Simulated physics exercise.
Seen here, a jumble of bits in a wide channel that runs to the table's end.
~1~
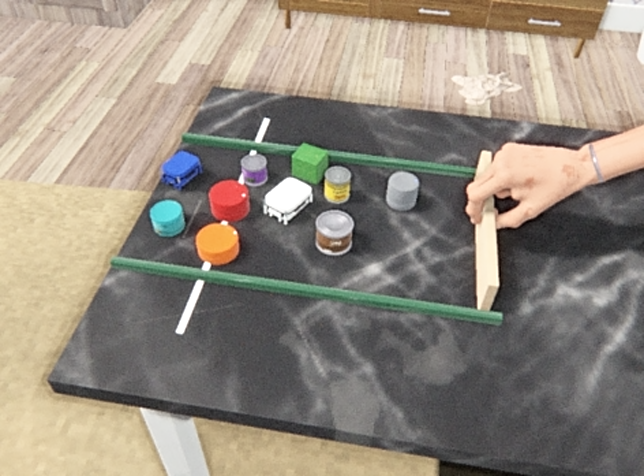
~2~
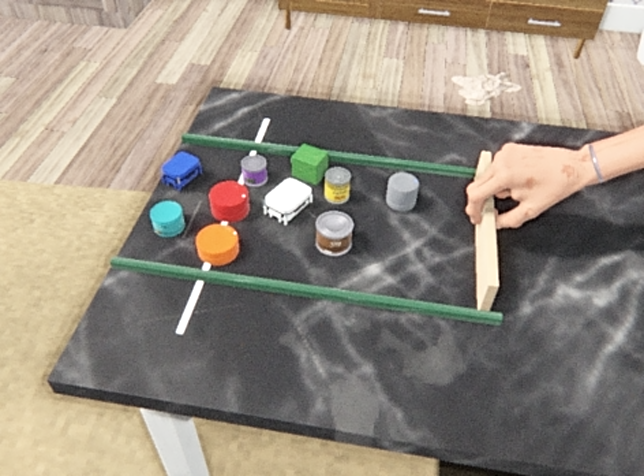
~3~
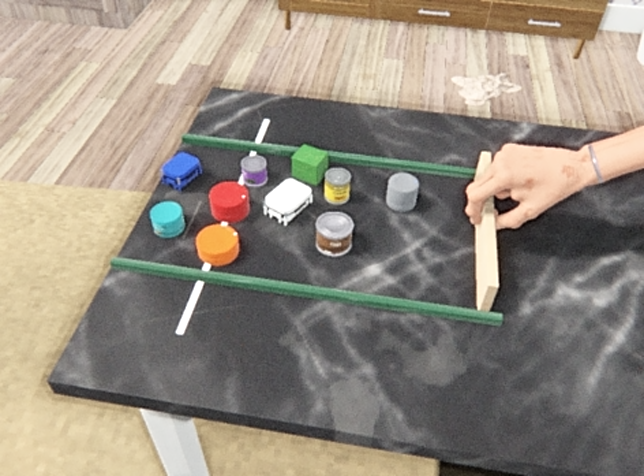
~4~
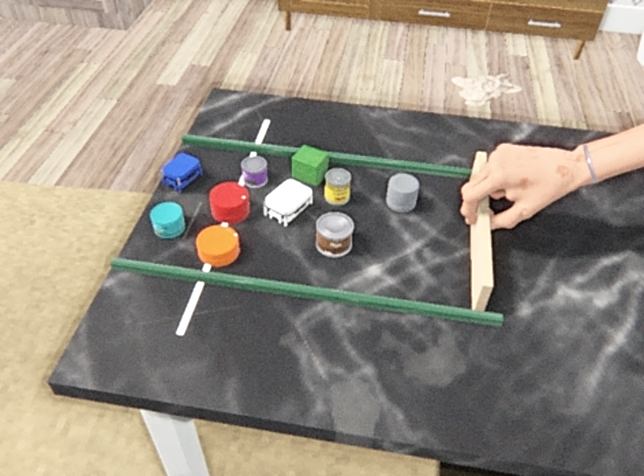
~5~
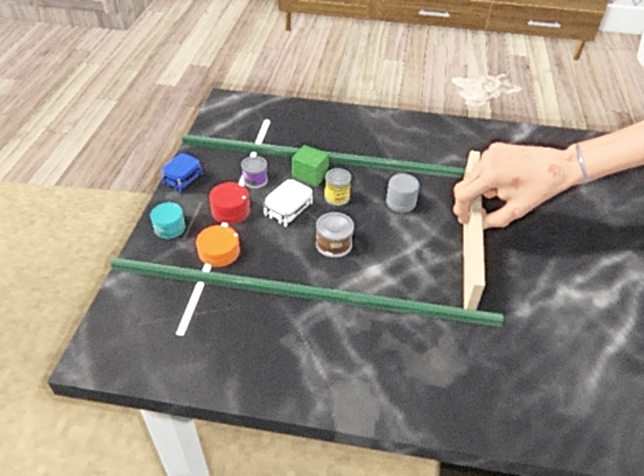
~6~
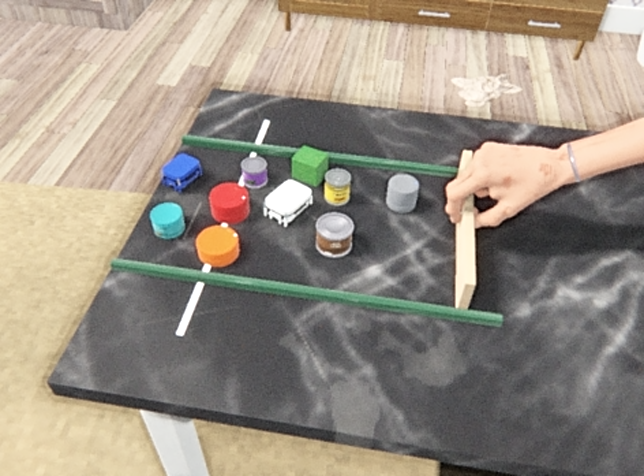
The clip opens on a dark marbled table where small colourful tubs, tins and cases sit between two green rails, with a hand gripping a wooden board at the right. The hand stays still at first, then slides the board slightly left, while the objects remain in place, untouched.
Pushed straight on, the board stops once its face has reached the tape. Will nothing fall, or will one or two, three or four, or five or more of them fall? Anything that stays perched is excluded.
Most likely the sweep will knock nothing off.
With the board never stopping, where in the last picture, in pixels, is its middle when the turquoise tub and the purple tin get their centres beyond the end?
The middle would be close to (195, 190) and then close to (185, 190).
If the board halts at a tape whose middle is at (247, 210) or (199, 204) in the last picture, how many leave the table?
Per try: 0; 2.
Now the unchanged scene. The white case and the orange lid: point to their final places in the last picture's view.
In the last view, the middles sit near (206, 201) and near (190, 252).
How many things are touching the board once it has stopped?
5 are in contact with it.
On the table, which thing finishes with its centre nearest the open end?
The foremost one is the blue case.
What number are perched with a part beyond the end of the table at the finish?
Overhang count: 1.
Soon after, none off yet; blue case at rest near (182, 173); turquoise tub at rest near (168, 221); red lid at rest near (230, 203).
Then, none off yet; blue case at rest near (182, 173); turquoise tub at rest near (168, 221); red lid moving near (223, 202).
At rest, the number that fall off is zero.
